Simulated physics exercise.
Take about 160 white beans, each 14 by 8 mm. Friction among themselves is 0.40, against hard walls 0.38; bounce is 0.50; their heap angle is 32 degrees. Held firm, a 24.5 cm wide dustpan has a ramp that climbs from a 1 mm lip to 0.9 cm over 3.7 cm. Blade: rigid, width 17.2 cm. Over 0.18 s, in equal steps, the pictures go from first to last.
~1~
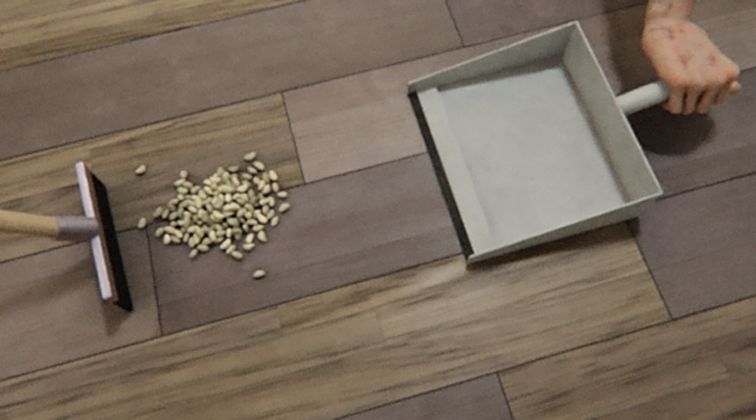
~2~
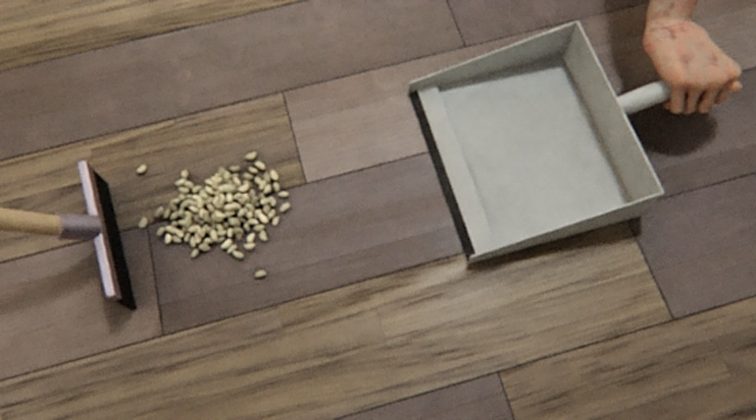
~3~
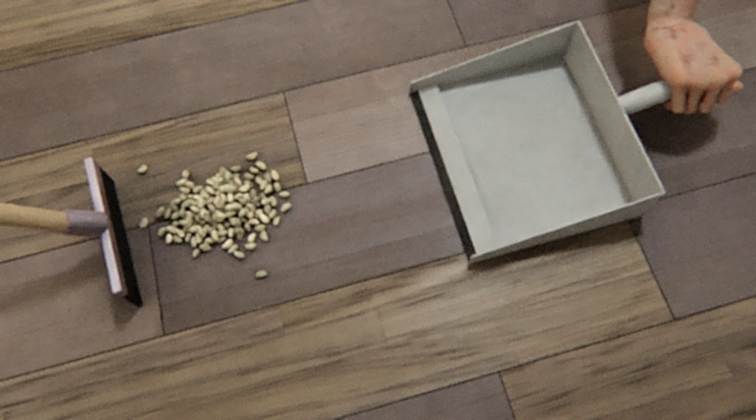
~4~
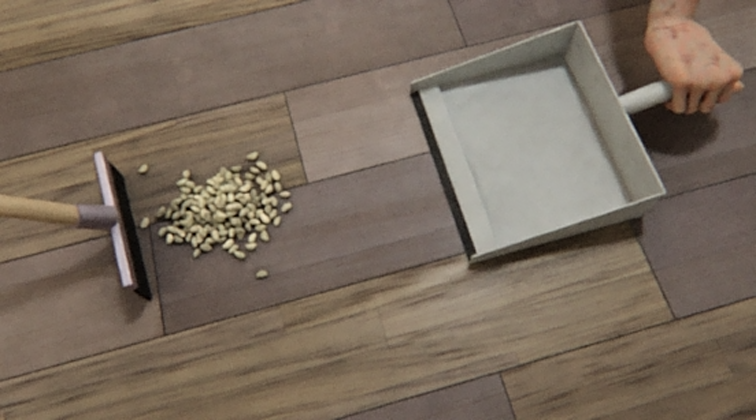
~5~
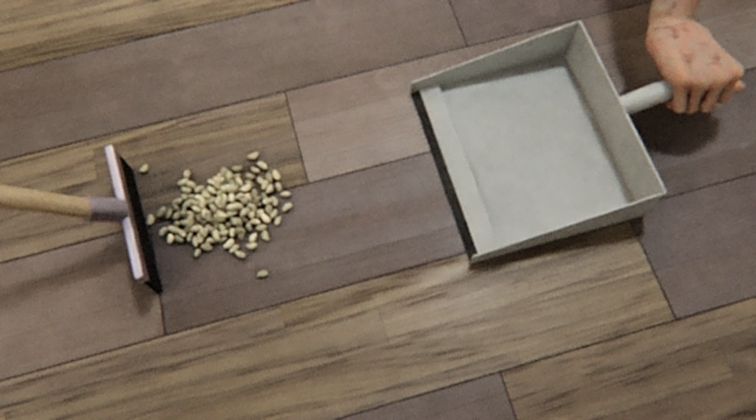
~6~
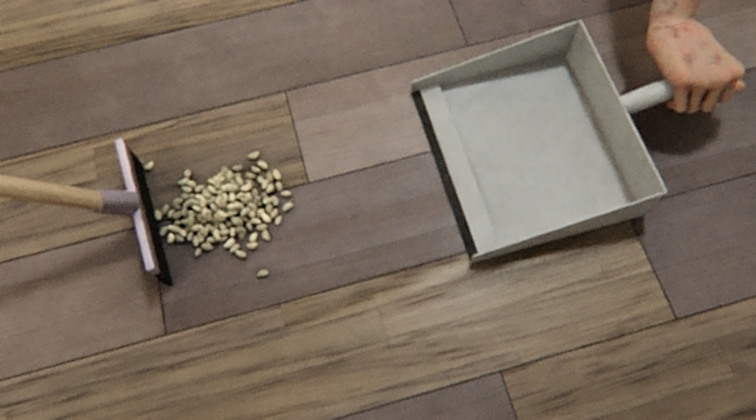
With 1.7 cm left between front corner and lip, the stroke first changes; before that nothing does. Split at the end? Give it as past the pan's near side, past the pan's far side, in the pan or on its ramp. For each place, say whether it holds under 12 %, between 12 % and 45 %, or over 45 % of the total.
Near side: Under 12 %, far side: Between 12 % and 45 %, pan: Under 12 %.
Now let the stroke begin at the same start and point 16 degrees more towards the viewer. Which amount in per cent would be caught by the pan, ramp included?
I'd put it at close to 40 percent.
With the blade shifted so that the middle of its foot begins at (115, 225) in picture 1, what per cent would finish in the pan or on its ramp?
Estimate: ~ 0 %.
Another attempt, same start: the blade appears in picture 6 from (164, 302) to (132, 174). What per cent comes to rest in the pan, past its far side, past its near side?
You'd see pan at 5, far at 0 and near at 5.
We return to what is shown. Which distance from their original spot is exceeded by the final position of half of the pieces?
About 26 cm.
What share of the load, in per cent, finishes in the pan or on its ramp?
Estimate: Close to 5 %.
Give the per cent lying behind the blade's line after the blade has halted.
Roughly 45 percent of it.
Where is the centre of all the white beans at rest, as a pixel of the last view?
I'd put it at about (410, 119).
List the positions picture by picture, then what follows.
Blade from (111, 297) to (84, 170), moved 0.0 cm, 0 of the pieces shifted so far; middle of the pieces at (218, 208); pan at (532, 148), in the first picture.
Blade from (115, 296) to (87, 169), moved 0.2 cm, 0 of the pieces shifted so far; middle of the pieces at (219, 207), in the second picture.
Blade from (121, 292) to (93, 165), moved 0.9 cm, 0 of the pieces shifted so far; middle of the pieces at (220, 207), in the third picture.
Blade from (131, 285) to (103, 160), moved 2.1 cm, 0 of the pieces shifted so far; middle of the pieces at (221, 207), in the fourth picture.
Blade from (143, 277) to (113, 153), moved 3.4 cm, 1 of the pieces shifted so far; middle of the pieces at (221, 207), in the fifth picture.
Blade from (153, 270) to (123, 147), moved 4.8 cm, 3 of the pieces shifted so far; middle of the pieces at (222, 207); pan at (536, 147), in the sixth picture.
Then, 0.45 s after the last picture, middle of the blade 20 cm from the lip; 0 % over the lip, far side 10 %, near side 0 %.
Then, 0.75 s after the last picture, middle of the blade 10 cm from the lip; 0 % over the lip, far side 30 %, near side 0 %.
Then, 1.15 s after the last picture, middle of the blade 2 cm from the lip; 5 % over the lip, far side 40 %, near side 0 %.
In the end, near side 0 %, far side 40 %, pan 5 %, in front of the lip or behind the blade 60 %.
